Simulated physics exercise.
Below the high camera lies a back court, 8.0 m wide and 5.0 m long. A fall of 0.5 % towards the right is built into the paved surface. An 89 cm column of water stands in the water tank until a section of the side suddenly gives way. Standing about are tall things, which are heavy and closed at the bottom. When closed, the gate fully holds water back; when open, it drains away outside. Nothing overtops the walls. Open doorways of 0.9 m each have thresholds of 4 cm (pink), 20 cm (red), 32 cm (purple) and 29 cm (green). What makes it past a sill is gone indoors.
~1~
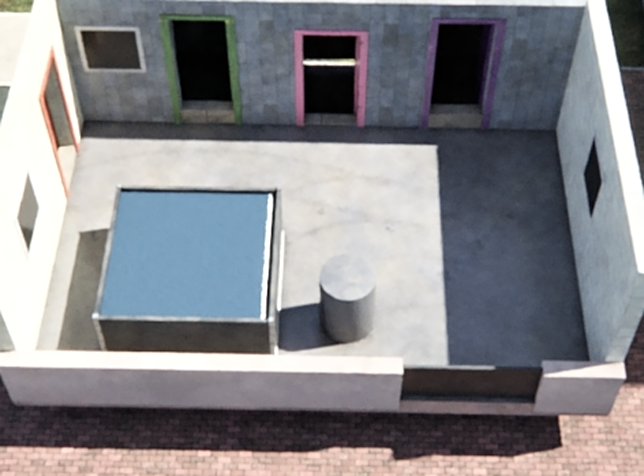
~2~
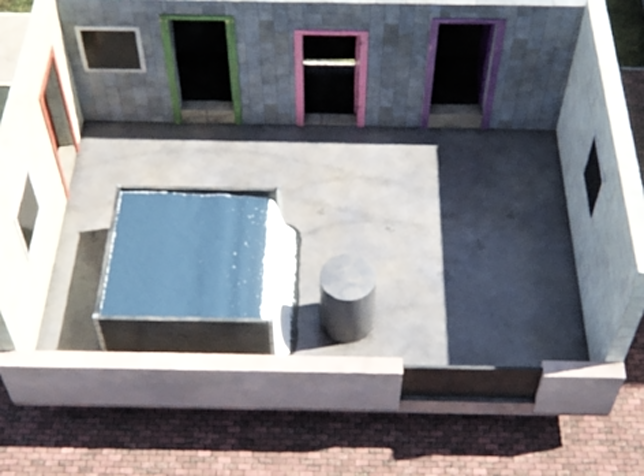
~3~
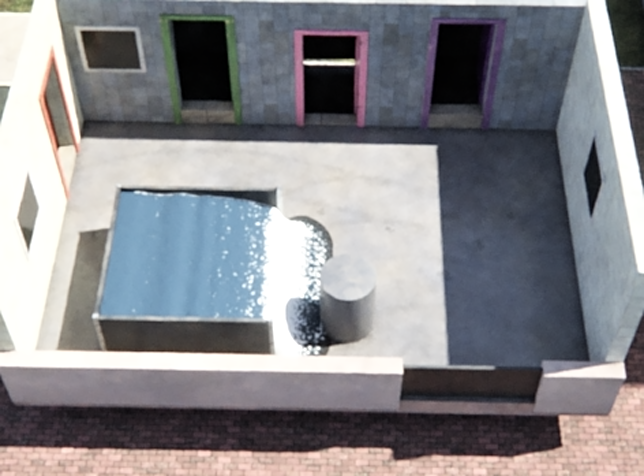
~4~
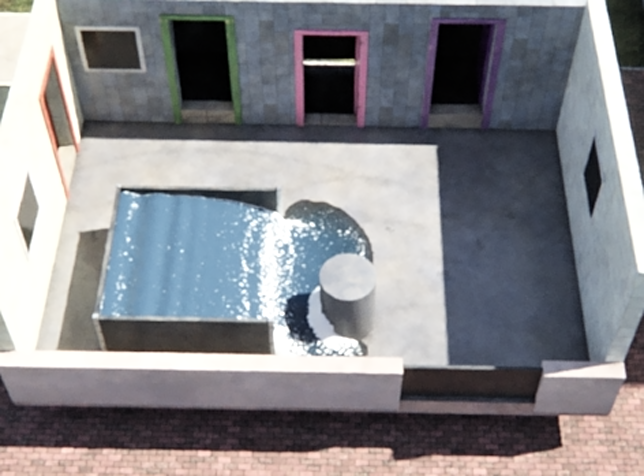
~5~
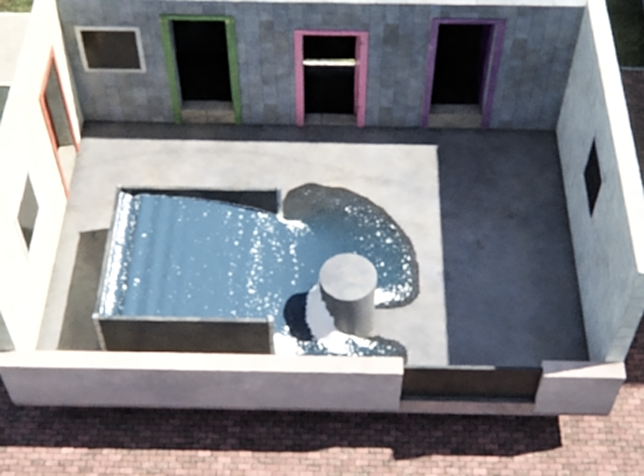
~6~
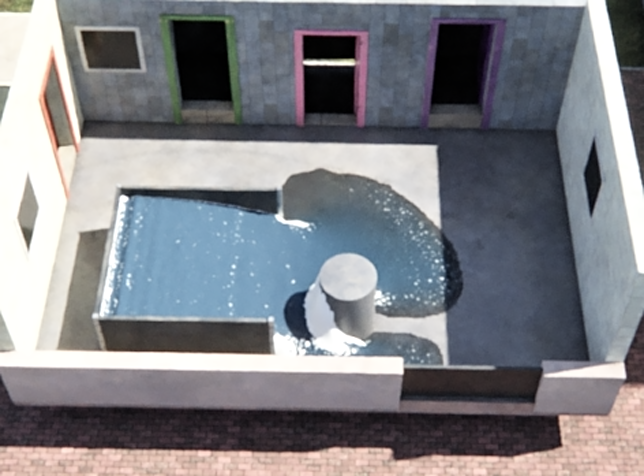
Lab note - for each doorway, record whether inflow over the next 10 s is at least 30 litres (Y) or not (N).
Record: Pink door Y; red door N; purple door N; green door N.
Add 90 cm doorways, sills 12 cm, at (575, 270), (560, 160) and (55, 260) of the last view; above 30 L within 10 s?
So, in the order given, it's beyond the mark, then beyond the mark, then shy of the mark.
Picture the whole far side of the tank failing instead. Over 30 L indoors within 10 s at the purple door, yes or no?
Relative to that limit, purple ends up on the low side.
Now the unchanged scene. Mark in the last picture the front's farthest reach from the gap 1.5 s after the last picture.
Point: Roughly (554, 137).
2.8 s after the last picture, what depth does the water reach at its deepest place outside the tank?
It gets to some 40 cm.
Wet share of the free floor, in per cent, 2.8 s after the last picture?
70 %.
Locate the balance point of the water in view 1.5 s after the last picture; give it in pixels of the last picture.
Roughly (349, 279) in the last picture.
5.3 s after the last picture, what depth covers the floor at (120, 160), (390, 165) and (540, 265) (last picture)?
Roughly 2, 14, 18 cm.
Then, 0.7 s after the last picture water covers 55 % of the floor and is deepest (59 cm) near (311, 320); pink door not reached, red door not reached, purple door not reached, green door not reached.
Then, 1.5 s after the last picture water covers 60 % of the floor and is deepest (68 cm) near (554, 137); pink door 4 cm at the sill, 0 L in, red door not reached, purple door 28 cm at the sill, 0 L in, green door not reached.
Then, 2.8 s after the last picture water covers 70 % of the floor and is deepest (40 cm) near (514, 169); pink door 8 cm at the sill, 5 L in, red door not reached, purple door 31 cm at the sill, 0 L in, green door not reached.
Then, 5.3 s after the last picture water covers 95 % of the floor and is deepest (29 cm) near (360, 385); pink door 13 cm at the sill, 66 L in, red door 1 cm at the sill, 0 L in, purple door 17 cm at the sill, 1 L in, green door 8 cm at the sill, 0 L in.
Then, 9.3 s after the last picture water covers 100 % of the floor and is deepest (24 cm) near (93, 379); pink door 11 cm at the sill, 136 L in, red door 14 cm at the sill, 8 L in, purple door 15 cm at the sill, 1 L in, green door 13 cm at the sill, 0 L in.
